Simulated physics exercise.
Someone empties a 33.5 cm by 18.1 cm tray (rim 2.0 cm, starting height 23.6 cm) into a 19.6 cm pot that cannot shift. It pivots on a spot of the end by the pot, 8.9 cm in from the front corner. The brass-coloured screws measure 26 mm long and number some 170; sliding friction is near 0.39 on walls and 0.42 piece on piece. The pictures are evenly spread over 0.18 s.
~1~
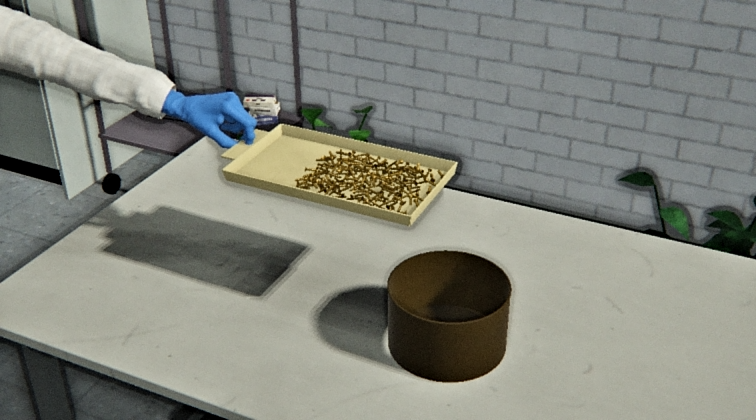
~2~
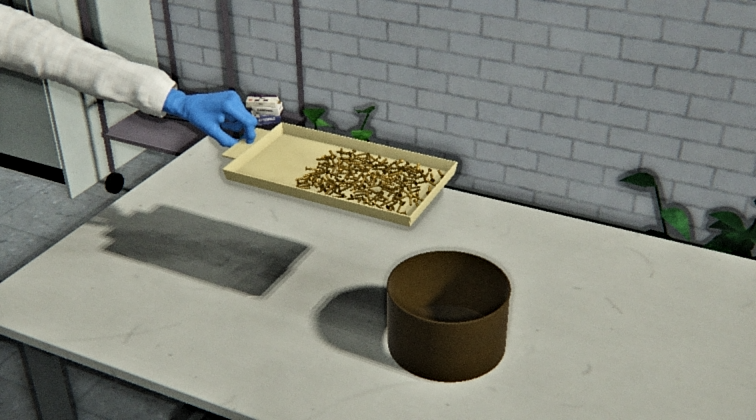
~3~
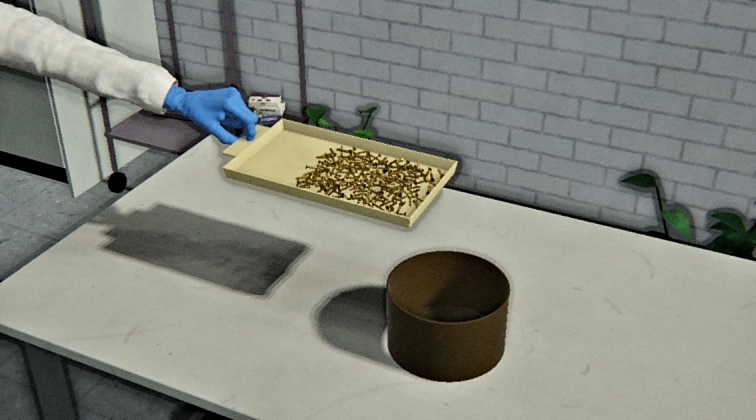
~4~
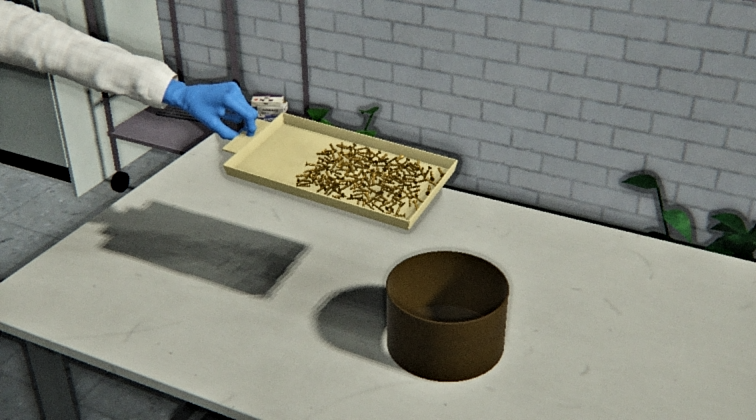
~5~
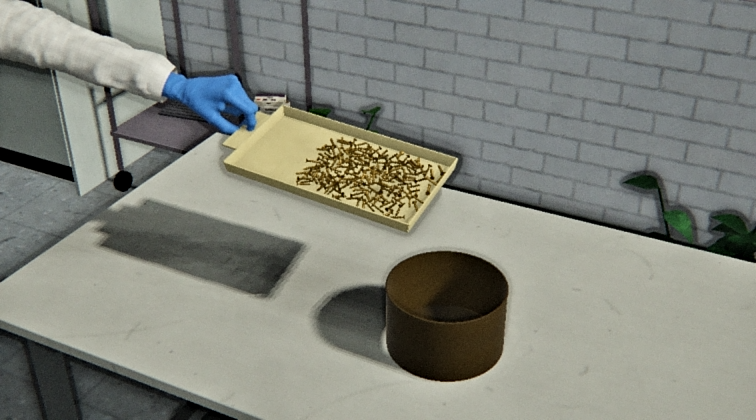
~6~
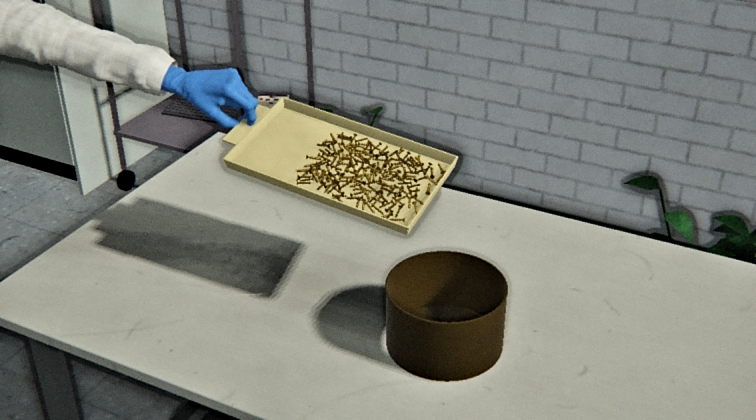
A blue-gloved hand slowly tilts a tray of brass-coloured screws beside a brown pot.
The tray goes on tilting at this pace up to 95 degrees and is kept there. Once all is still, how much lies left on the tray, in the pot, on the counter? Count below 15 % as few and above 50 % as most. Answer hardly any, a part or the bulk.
Left on the tray: Hardly any; in the pot: The bulk; on the counter: A part.
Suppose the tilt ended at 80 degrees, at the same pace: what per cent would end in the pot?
Then about 60 per cent.
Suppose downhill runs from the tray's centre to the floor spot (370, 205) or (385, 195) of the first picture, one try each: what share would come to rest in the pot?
About 95 and 95 per cent.
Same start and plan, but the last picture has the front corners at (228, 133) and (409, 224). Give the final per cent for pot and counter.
Pot 100, counter 0.
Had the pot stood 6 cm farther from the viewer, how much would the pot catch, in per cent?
It would be near 20 per cent.
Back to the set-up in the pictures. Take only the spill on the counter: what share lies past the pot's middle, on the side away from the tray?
Some 0 per cent.
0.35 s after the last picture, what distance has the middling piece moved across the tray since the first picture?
About 6 cm.
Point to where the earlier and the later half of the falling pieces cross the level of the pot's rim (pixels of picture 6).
First near (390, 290), later near (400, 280).
Then, 0.35 s after the last picture, tilt 53 degrees; the tray holds 100 %, the pot 0 %.
Then, 0.59 s after the last picture, tilt 79 degrees; the tray holds 70 %, the pot 10 %.
Then, 0.94 s after the last picture, tilt 95 degrees; the tray holds 0 %, the pot 65 %.
In the end, tray 0 %, pot 65 %, counter 35 %.
